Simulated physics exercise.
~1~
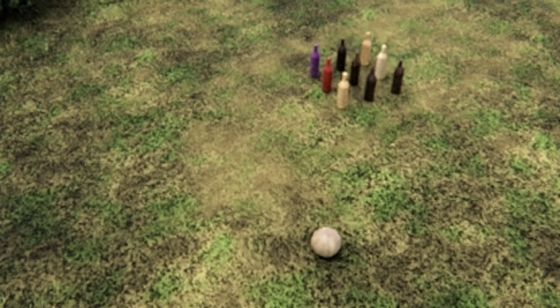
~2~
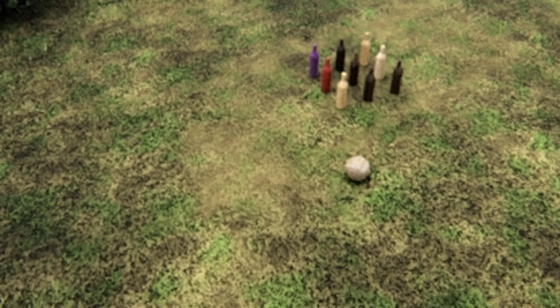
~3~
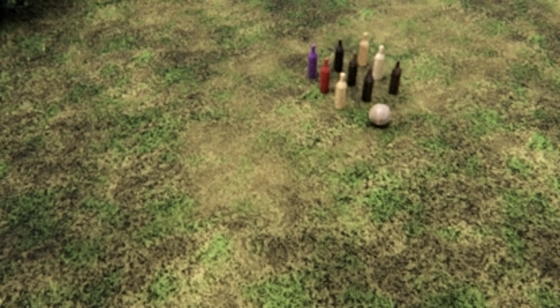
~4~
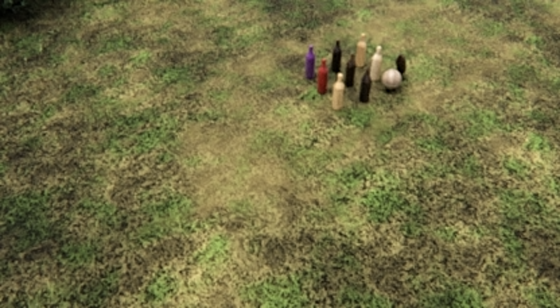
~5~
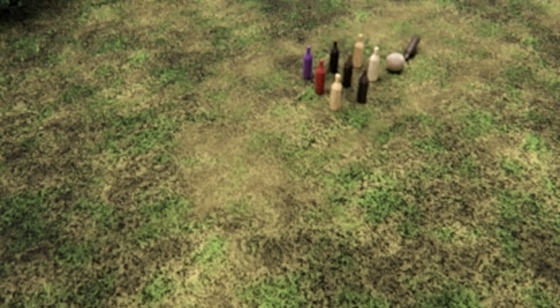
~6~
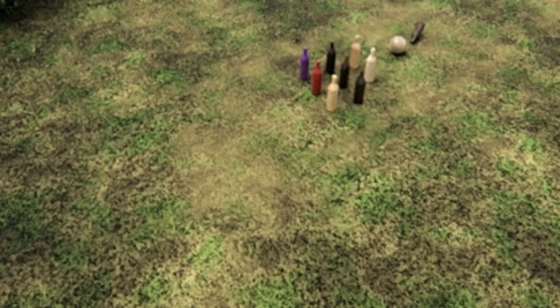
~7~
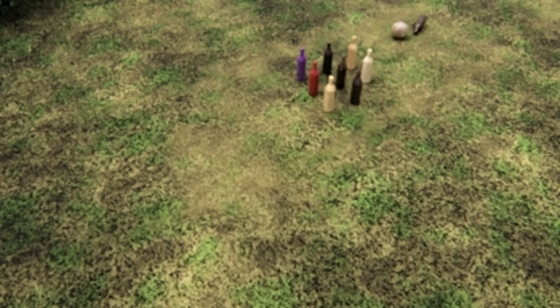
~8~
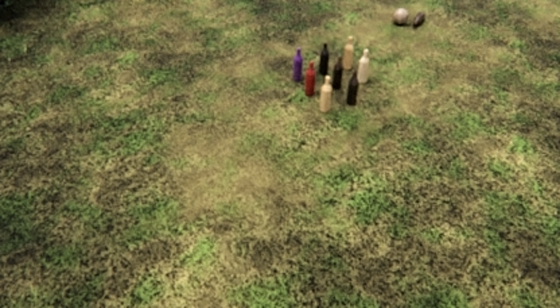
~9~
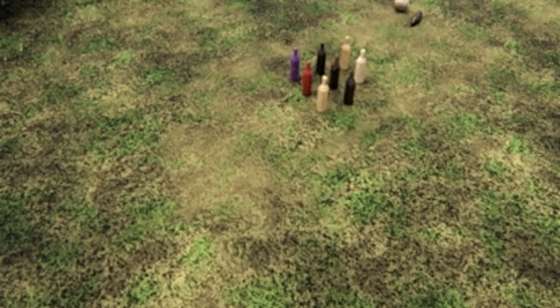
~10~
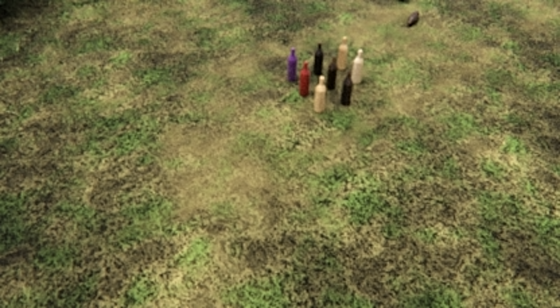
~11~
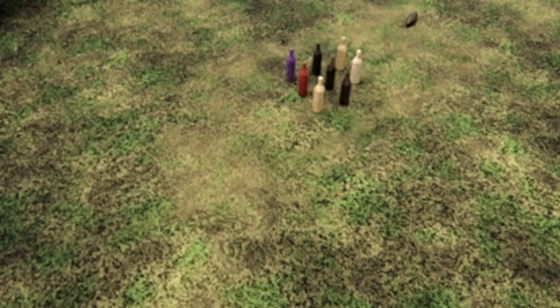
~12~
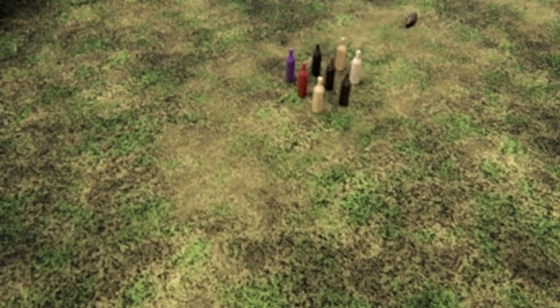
Pale ball rolling up a grassy stretch, knocking over one dark skittle at the right and leaving view while the others stand.
